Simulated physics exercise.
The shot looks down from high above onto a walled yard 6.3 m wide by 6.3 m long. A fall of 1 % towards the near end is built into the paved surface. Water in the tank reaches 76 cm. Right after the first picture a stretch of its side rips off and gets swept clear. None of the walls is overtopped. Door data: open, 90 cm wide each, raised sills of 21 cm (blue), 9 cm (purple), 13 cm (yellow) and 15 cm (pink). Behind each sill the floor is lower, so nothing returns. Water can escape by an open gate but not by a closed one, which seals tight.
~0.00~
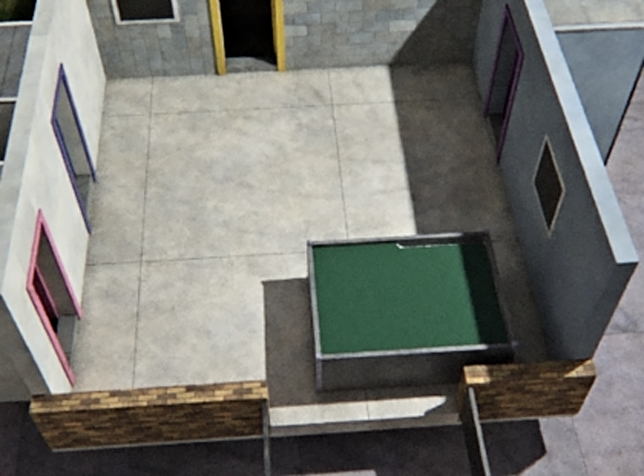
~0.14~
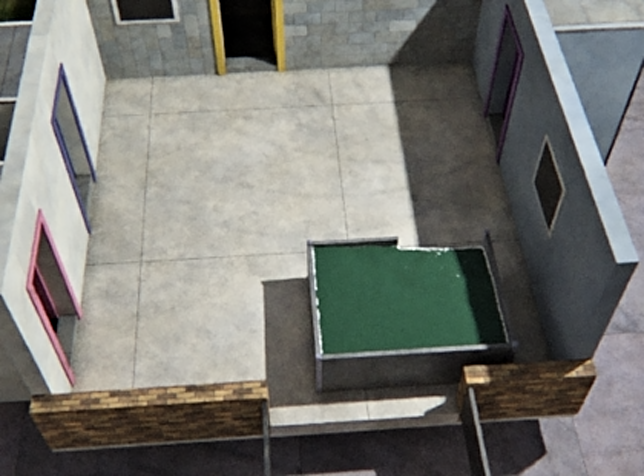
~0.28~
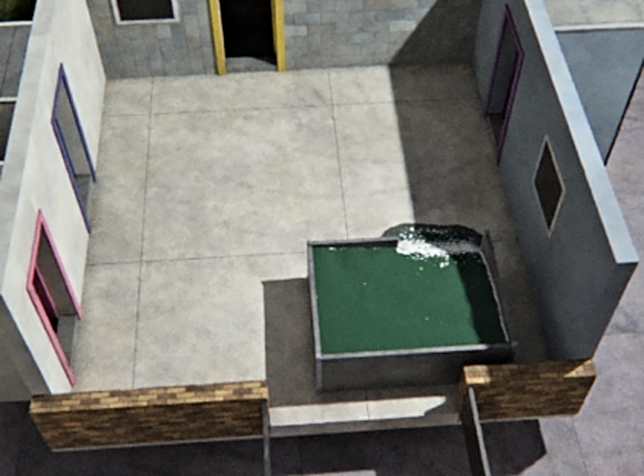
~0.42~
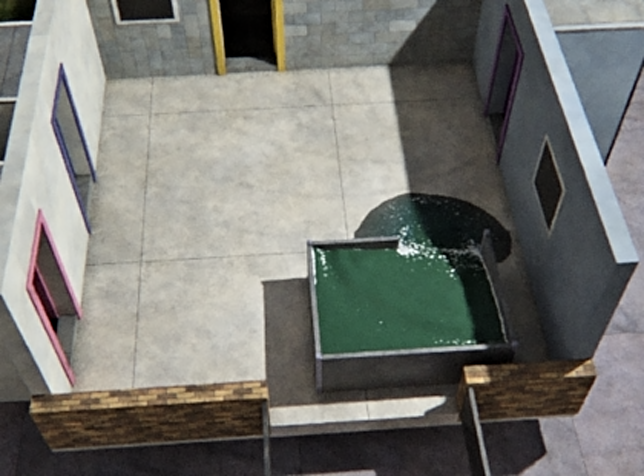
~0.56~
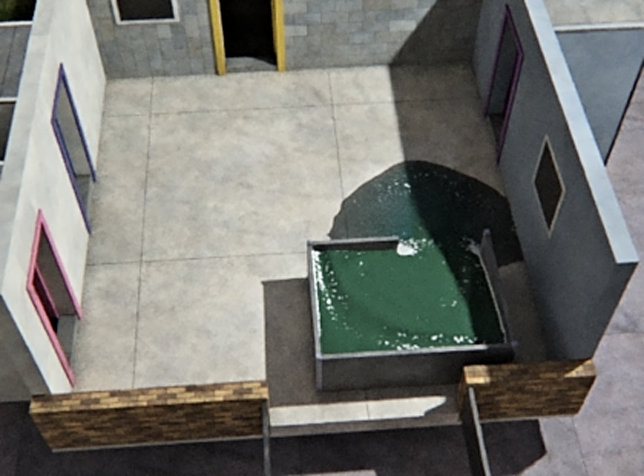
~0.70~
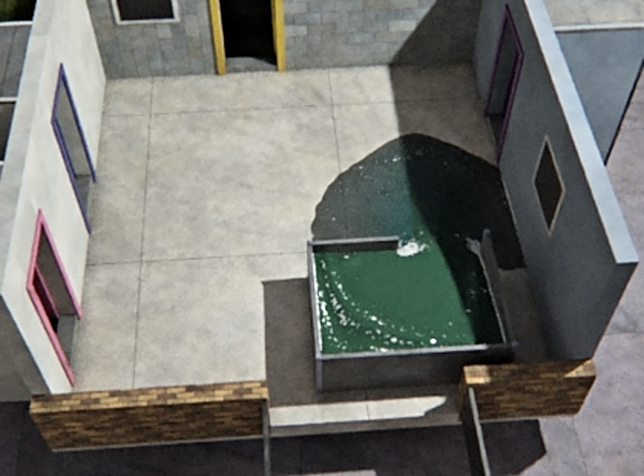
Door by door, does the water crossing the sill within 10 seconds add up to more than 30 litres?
Result: Blue door: Within the allowance. Purple door: Beyond the allowance. Yellow door: Within the allowance. Pink door: Within the allowance.
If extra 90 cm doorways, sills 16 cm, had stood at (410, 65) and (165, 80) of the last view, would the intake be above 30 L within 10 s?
Per doorway, in order: Sufficient / insufficient.
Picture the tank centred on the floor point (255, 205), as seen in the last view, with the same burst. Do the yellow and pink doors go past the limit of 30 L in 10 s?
Lab note: Yellow door limit exceeded; pink door limit not exceeded.
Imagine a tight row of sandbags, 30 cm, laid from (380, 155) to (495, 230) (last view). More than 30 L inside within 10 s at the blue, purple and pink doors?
Moved that way: Blue holds, purple holds, pink holds.
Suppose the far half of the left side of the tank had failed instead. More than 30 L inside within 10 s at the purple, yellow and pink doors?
Then purple would come out on the low side, yellow on the low side and pink on the high side.
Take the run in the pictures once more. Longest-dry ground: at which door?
Lab note: Last arrival at the pink door.
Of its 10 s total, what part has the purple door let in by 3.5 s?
By that time, around 35 per cent.
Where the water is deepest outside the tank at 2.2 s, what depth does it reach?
Depth: Approx. 47 cm.
After 1.4 s water covers 35 % of the floor and is deepest (38 cm) near (438, 260); blue door not reached, purple door 17 cm at the sill, 0 L in, yellow door not reached, pink door not reached.
After 2.2 s water covers 40 % of the floor and is deepest (47 cm) near (444, 71); blue door not reached, purple door 15 cm at the sill, 16 L in, yellow door 8 cm at the sill, 0 L in, pink door not reached.
After 3.5 s water covers 50 % of the floor and is deepest (30 cm) near (453, 108); blue door not reached, purple door 12 cm at the sill, 31 L in, yellow door 14 cm at the sill, 1 L in, pink door not reached.
After 6.0 s water covers 80 % of the floor and is deepest (20 cm) near (104, 103); blue door 13 cm at the sill, 0 L in, purple door 14 cm at the sill, 70 L in, yellow door 8 cm at the sill, 1 L in, pink door 4 cm at the sill, 0 L in.
After 10.0 s water covers 95 % of the floor and is deepest (18 cm) near (69, 422); blue door 9 cm at the sill, 0 L in, purple door 8 cm at the sill, 87 L in, yellow door 4 cm at the sill, 1 L in, pink door 11 cm at the sill, 1 L in.
